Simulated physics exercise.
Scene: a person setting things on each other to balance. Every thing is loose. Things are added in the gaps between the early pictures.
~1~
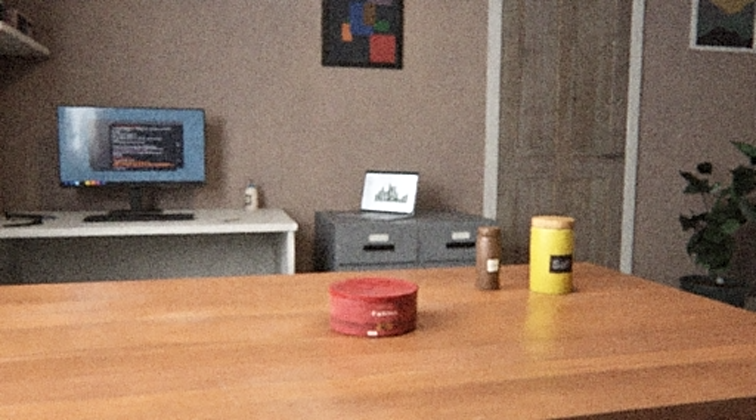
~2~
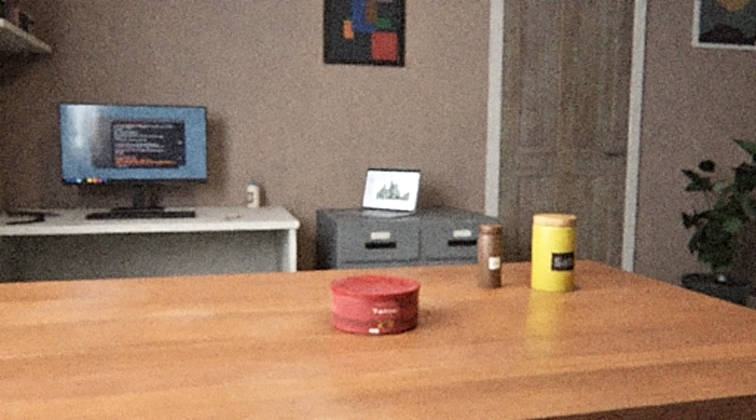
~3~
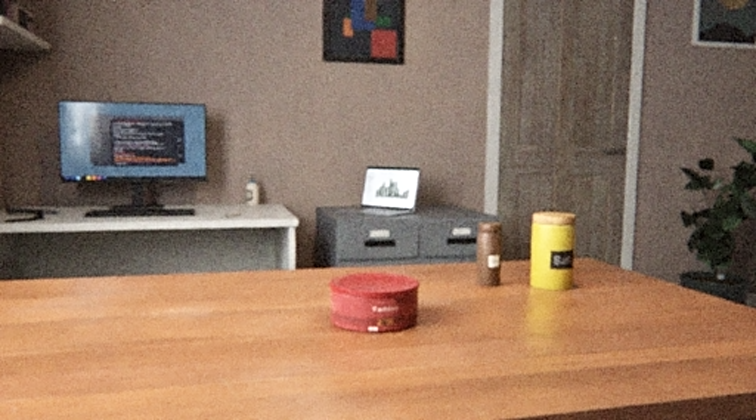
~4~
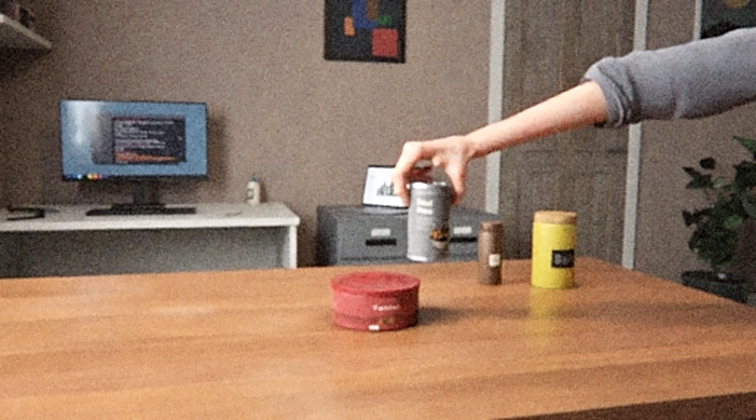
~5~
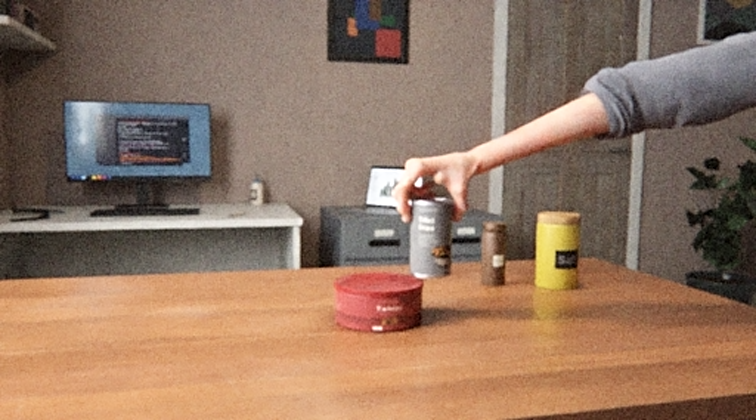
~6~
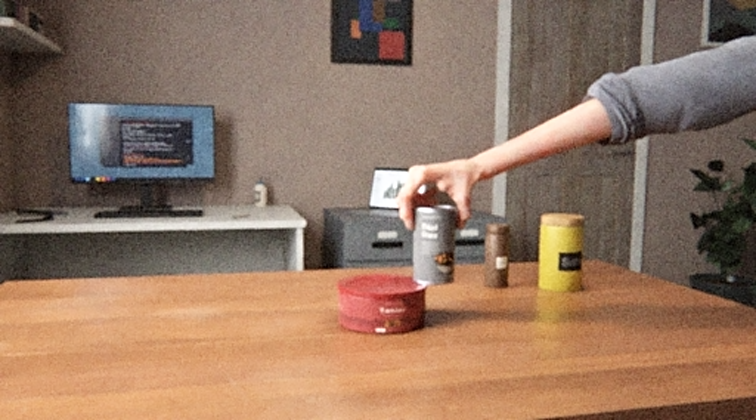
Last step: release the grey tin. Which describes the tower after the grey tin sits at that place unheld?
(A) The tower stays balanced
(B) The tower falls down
(B) The tower falls down.
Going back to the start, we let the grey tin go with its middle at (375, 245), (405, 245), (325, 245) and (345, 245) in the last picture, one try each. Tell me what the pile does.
The pile does not fall in the first case, does not fall in the second, goes down in the third and does not fall in the fourth.
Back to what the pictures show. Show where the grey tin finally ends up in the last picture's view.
End spot: Near (484, 298).
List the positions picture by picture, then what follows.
The last thing is not in view yet; yellow jar (552, 254), in the first frame.
The last thing is not in view yet; red tub (375, 303), in the second frame.
The last thing is not in view yet; brown shaker (489, 254), in the third frame.
Coming down; grey tin (429, 220); yellow jar (554, 249), in the fourth frame.
Coming down; grey tin (431, 237); red tub (379, 300), in the fifth frame.
Set down, still held; grey tin (434, 244); brown shaker (497, 256), in the sixth frame.
Then, 0.30 s past the last view, grey tin now fallen.
Then, 0.40 s past the last view, things are still on the move.
Then, 1.60 s past the last view, nothing new.
Finally, fallen, grey tin; the other 3 still in place. Final places as the last picture's camera would see them, grey tin near (484, 297). The pile comes apart.
